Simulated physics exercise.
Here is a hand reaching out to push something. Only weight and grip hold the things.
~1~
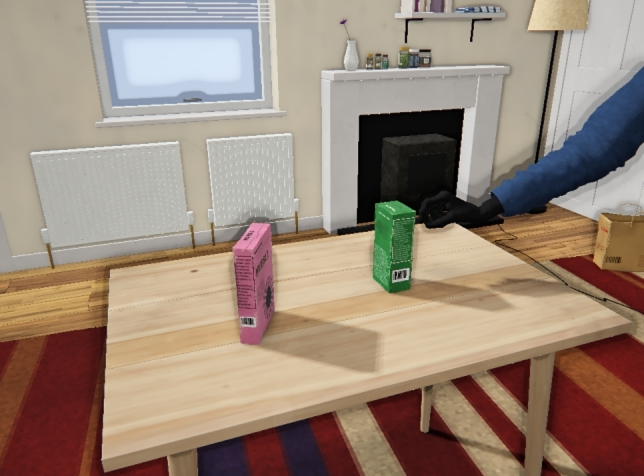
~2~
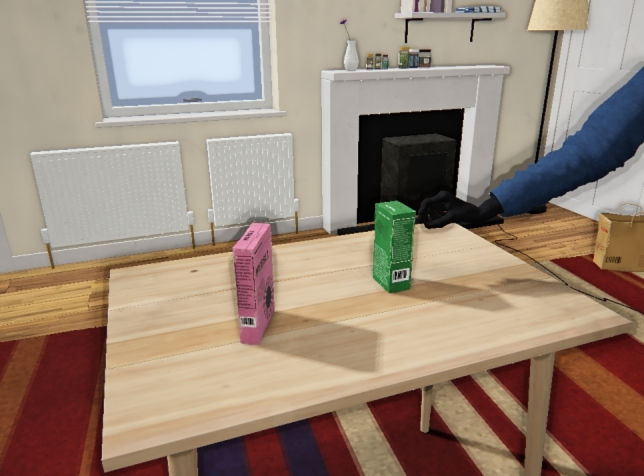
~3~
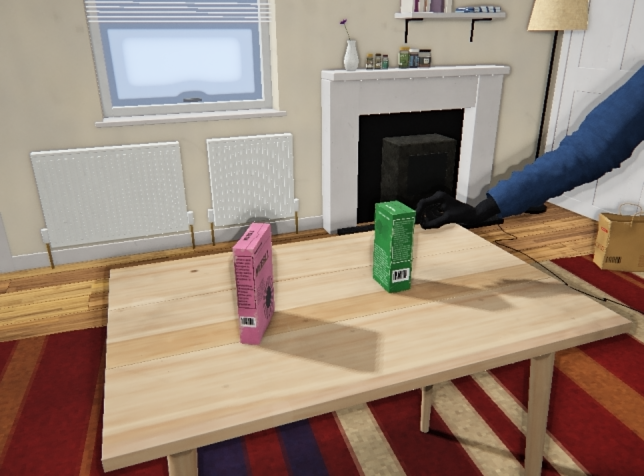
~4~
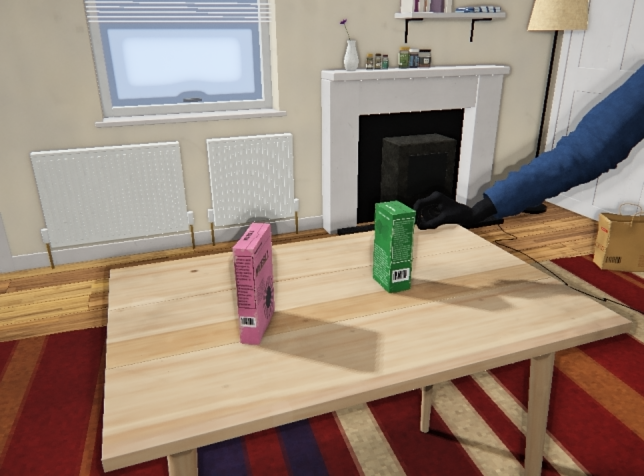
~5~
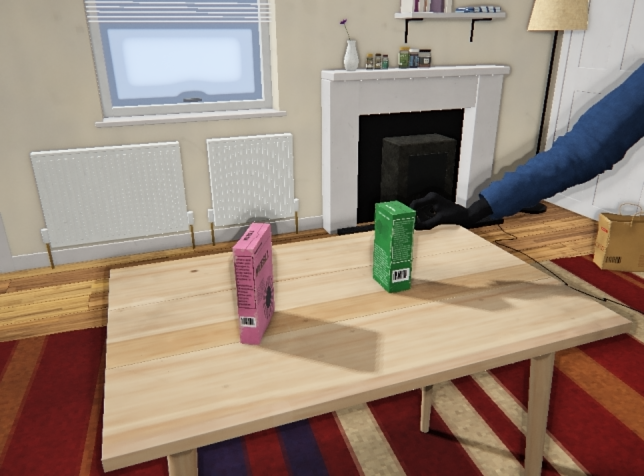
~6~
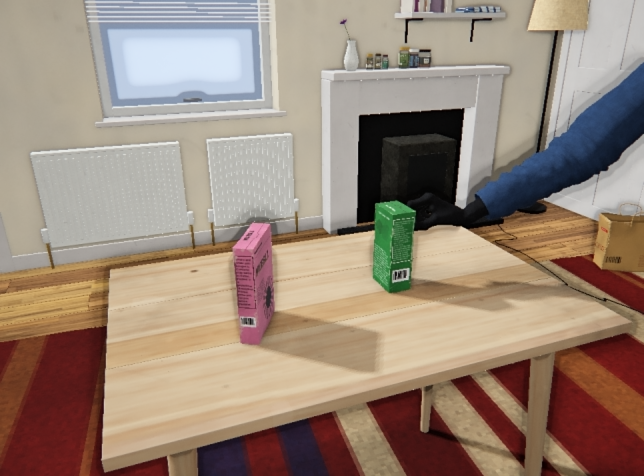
A dark-gloved hand on a blue-sleeved arm reaches in from the right, edging slightly left behind the green carton with only small shifts of the arm. The living room is seen from slightly above, with a pink box standing left of the carton on a pale wooden table over a striped red rug. Both boxes stay still, before a white fireplace and radiators, and the camera does not move.
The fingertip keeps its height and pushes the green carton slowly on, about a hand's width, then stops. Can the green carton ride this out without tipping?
The green carton falls over.
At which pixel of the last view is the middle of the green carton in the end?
Around (338, 283).
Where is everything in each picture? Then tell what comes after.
The first frame shows green carton (393, 247).
The second frame shows green carton (393, 247).
The third frame shows green carton (393, 247).
The fourth frame shows green carton (393, 247).
The fifth frame shows green carton (393, 247).
The sixth frame shows green carton (393, 247).
Then, 0.40 s later than the last frame, green carton tilted by 17° near (381, 247).
Then, 0.70 s later than the last frame, green carton tilted by 55° near (356, 260).
Then, 0.80 s later than the last frame, green carton on its side near (339, 283).
When it is over, lying over on the table, green carton. End places, in pixels of the last picture, green carton near (338, 283).
